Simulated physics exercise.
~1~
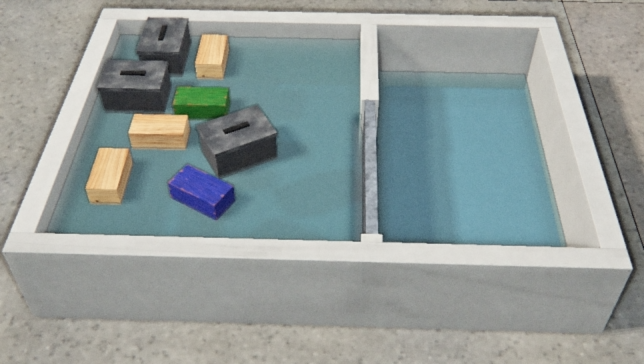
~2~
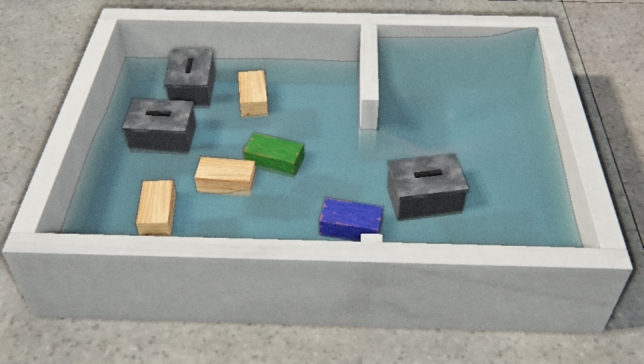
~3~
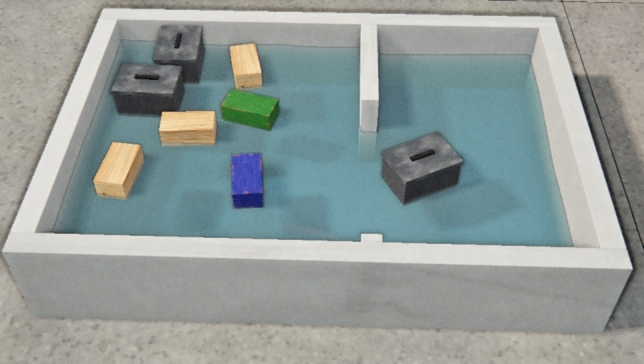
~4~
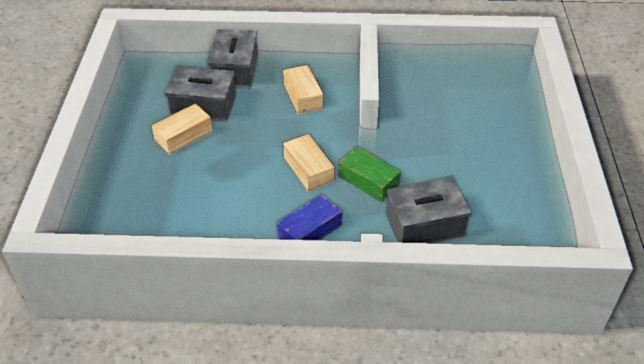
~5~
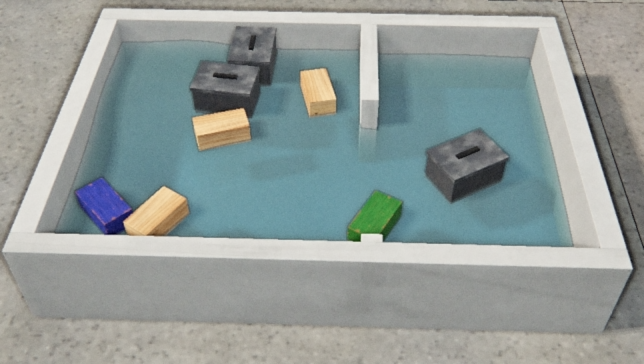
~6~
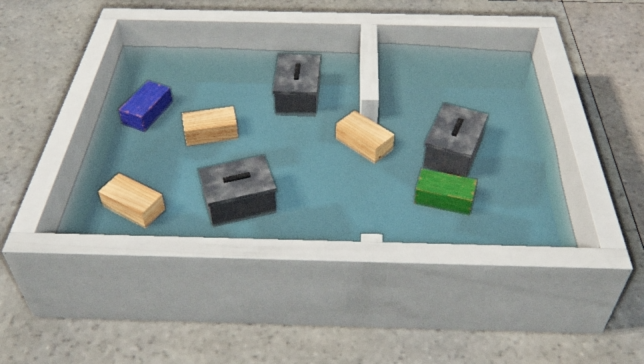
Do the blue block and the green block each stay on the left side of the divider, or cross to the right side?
The blue block stays on the left side of the divider, while the green block passes through to the right side.
